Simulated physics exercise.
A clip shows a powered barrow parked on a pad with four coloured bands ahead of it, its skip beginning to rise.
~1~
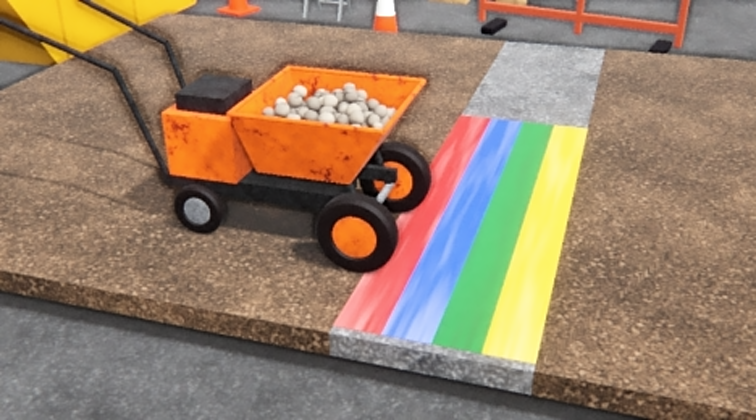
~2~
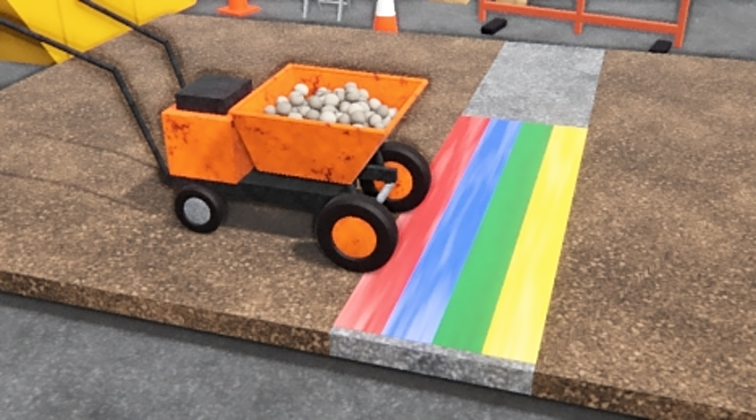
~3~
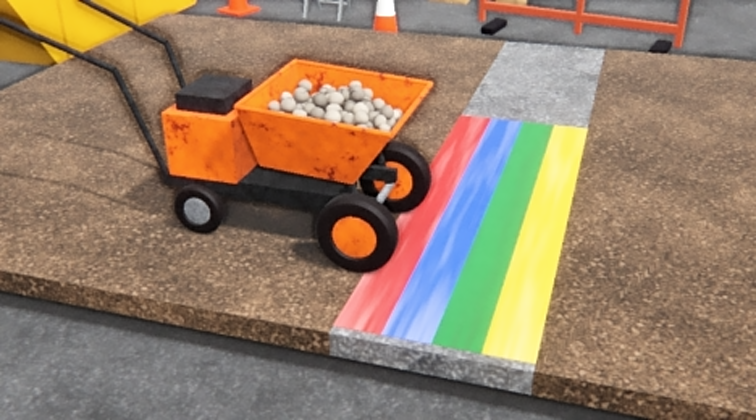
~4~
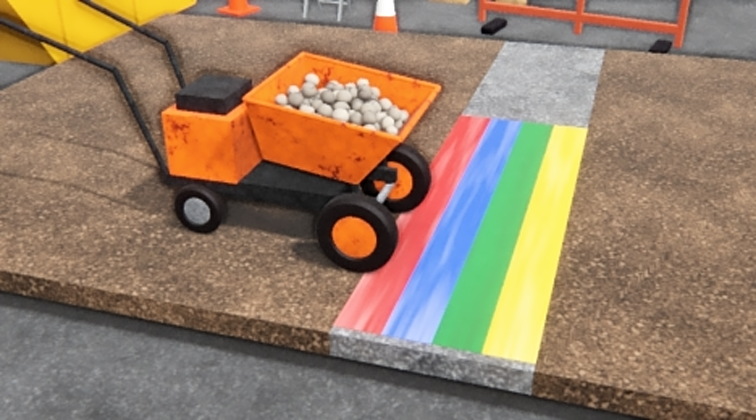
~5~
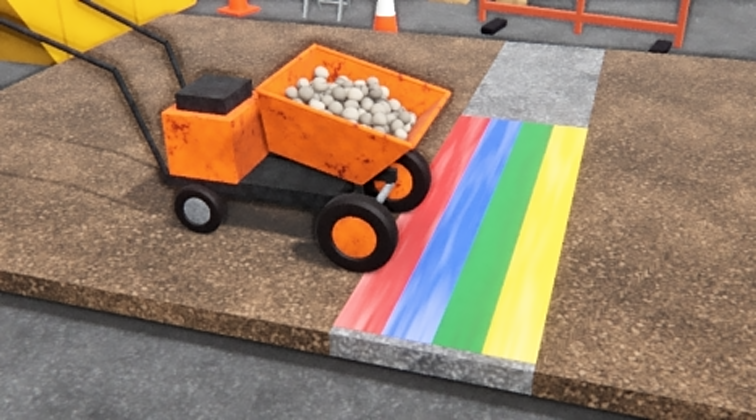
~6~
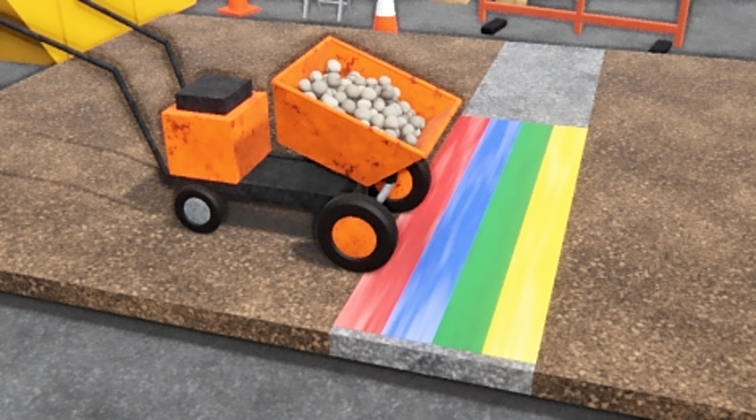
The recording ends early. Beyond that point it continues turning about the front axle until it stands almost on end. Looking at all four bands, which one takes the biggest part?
That would be the yellow band.
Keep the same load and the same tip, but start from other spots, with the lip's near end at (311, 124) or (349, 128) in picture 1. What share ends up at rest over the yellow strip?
The first stopping place yields 10 % and the other yields 20 %.
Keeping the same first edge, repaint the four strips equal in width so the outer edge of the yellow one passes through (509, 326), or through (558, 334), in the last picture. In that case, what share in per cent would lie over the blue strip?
About 0 % and 0 %.
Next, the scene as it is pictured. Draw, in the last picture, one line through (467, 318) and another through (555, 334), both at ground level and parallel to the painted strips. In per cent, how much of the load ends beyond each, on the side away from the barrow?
That's 70 per cent for the first and 10 per cent for the second.
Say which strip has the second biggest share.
Following the top strip comes the green one.
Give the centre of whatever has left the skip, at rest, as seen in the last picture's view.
About (532, 254).
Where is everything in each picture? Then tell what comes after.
In the first picture, lip of the skip near (383, 132), level; top of the load near (330, 114), river pebbles; red strip near (375, 298); blue strip near (421, 306); green strip near (469, 314); yellow strip near (518, 323).
In the second picture, lip of the skip near (385, 133), tipped barely; top of the load near (331, 114).
In the third picture, lip of the skip near (391, 135), tipped barely; top of the load near (330, 101).
In the fourth picture, lip of the skip near (400, 140), tipped a little; top of the load near (328, 97).
In the fifth picture, lip of the skip near (412, 146), tipped a little; top of the load near (327, 102).
In the sixth picture, lip of the skip near (424, 156), tipped clearly; top of the load near (330, 96); red strip near (375, 298); blue strip near (421, 306); green strip near (469, 314); yellow strip near (518, 323).
Shortly afterwards, skip tipped steeply; the whole lot in the skip.
Next, skip tipped right over; the bulk in the skip; a little over the green strip; a little over the yellow strip; only a few off the paint.
Some moments later, skip tipped right over; near a third in the skip; near a quarter over the green strip; near a third over the yellow strip; a little off the paint.
In the end, skip tipped right over; near a quarter in the skip; none at all over the red strip; none at all over the blue strip; near a quarter over the green strip; near a third over the yellow strip; near a quarter off the paint.
